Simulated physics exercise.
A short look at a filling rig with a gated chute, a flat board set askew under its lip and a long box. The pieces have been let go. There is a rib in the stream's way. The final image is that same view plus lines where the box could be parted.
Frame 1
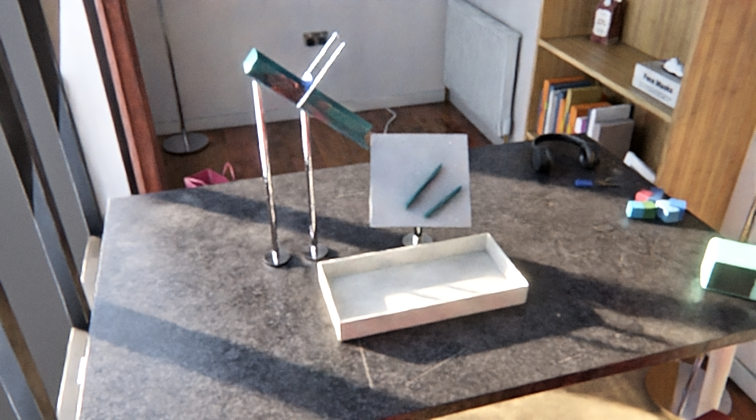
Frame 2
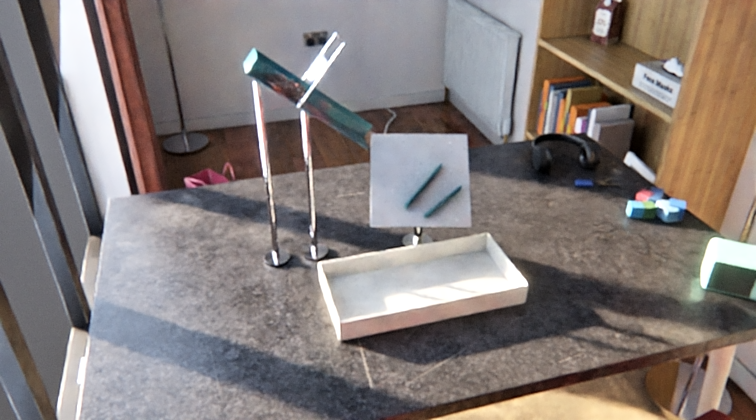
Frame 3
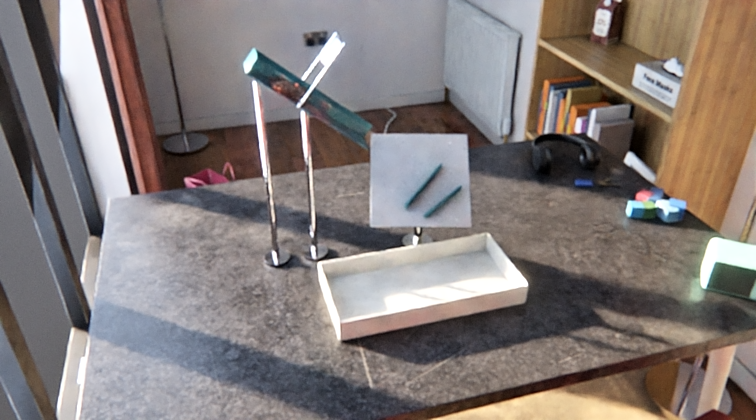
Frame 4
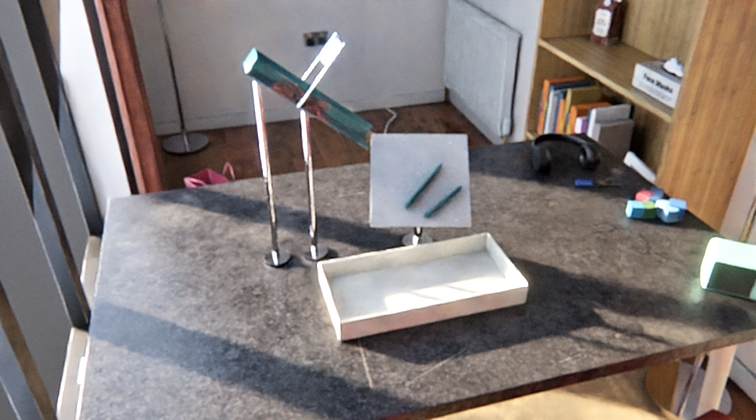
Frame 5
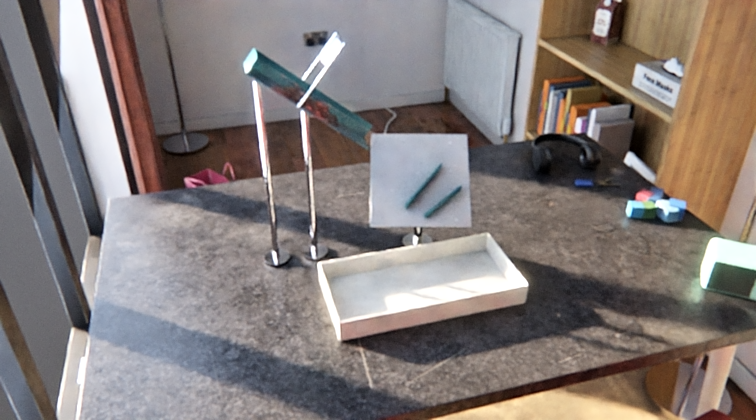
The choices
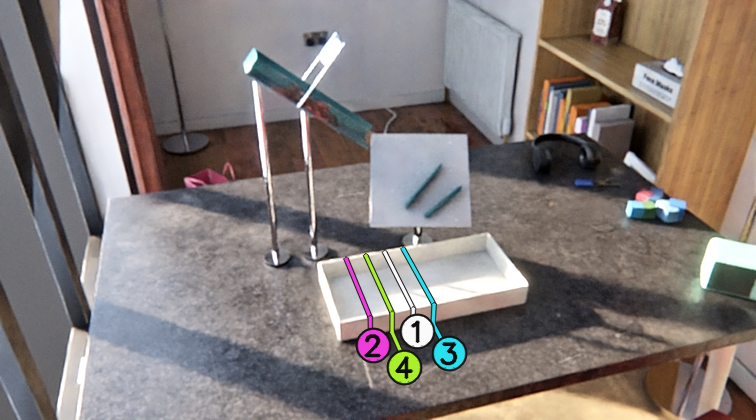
A dark table held a sloping green chute on metal legs, a tilted pale board with two ribs and an empty box, while small brown pieces slid partway down the chute.
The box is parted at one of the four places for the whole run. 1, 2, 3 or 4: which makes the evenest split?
Line 1.
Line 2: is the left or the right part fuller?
Right.
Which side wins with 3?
The left side.
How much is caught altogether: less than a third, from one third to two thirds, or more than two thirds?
More than two thirds.
On the marked copy, line 1 crosses the front rim at (412, 308); line 2 crosses the front rim at (369, 316); line 3 crosses the front rim at (433, 303); line 4 crosses the front rim at (391, 312).
With 1, of what is caught, roughly a third on the left of the divider, roughly two thirds on the right.
With 2, of what is caught, not one piece on the left of the divider, every piece on the right.
With 3, of what is caught, the larger part on the left of the divider, about a tenth on the right.
With 4, of what is caught, just a few on the left of the divider, almost all on the right.
